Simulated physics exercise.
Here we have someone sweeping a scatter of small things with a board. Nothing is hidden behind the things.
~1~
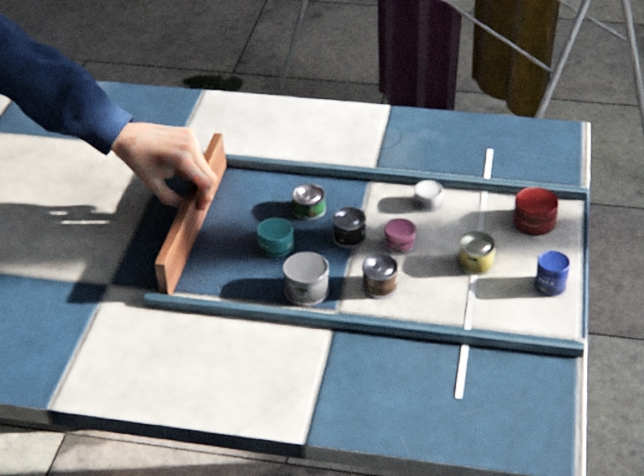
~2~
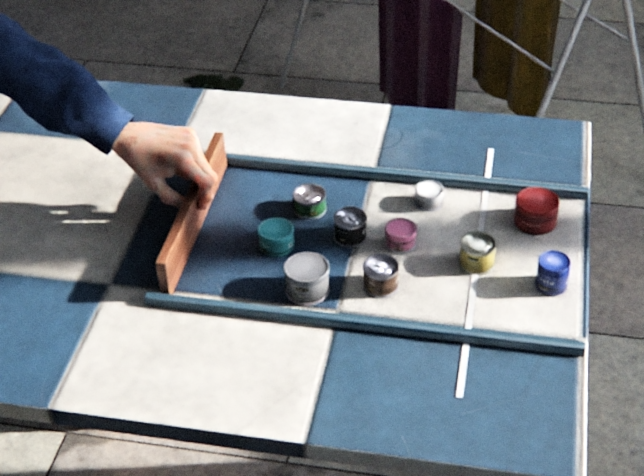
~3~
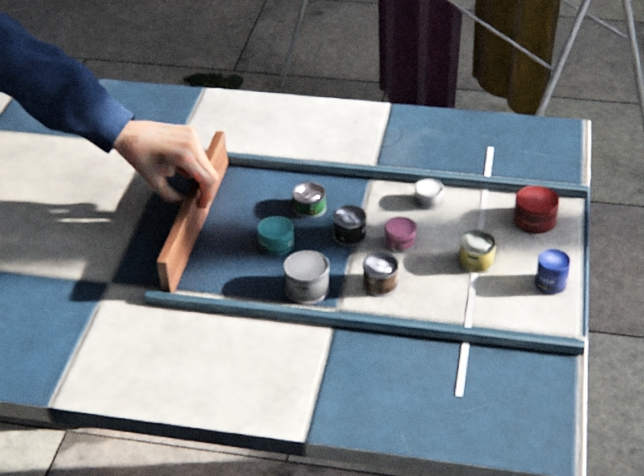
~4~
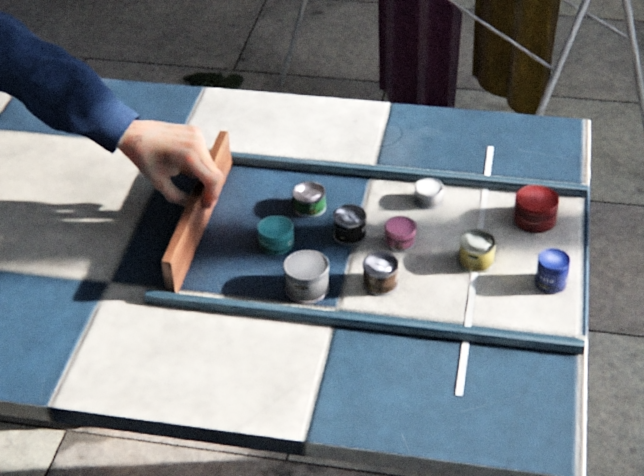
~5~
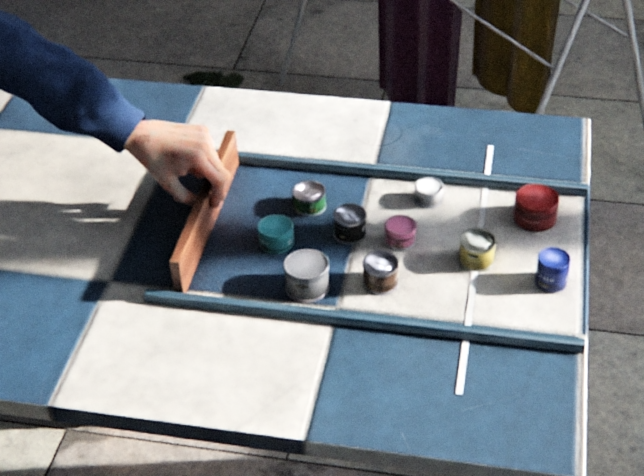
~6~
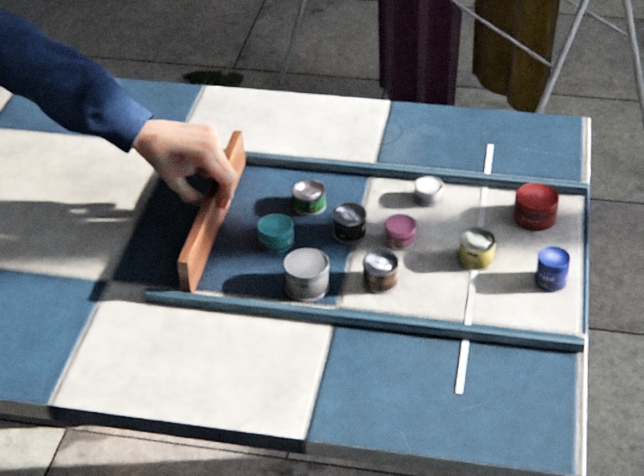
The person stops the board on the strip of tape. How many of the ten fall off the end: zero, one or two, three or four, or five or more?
The number that fall off is zero.
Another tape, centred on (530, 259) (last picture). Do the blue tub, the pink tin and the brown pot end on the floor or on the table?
The blue tub falls; the pink tin is kept; the brown pot remains up.
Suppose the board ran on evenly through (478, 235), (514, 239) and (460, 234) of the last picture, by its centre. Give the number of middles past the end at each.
In that order 0, 1 and 0.
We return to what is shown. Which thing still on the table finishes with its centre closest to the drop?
Foremost is the blue tub.
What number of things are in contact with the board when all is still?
In contact: 5.
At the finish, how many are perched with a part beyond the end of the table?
That would be 1.
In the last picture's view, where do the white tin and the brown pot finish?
Near (498, 194) and (518, 279).
A little later, none off yet; blue tub at rest near (553, 269); red tub at rest near (536, 207); yellow tin at rest near (477, 249).
When it is over, the number that fall off is zero.
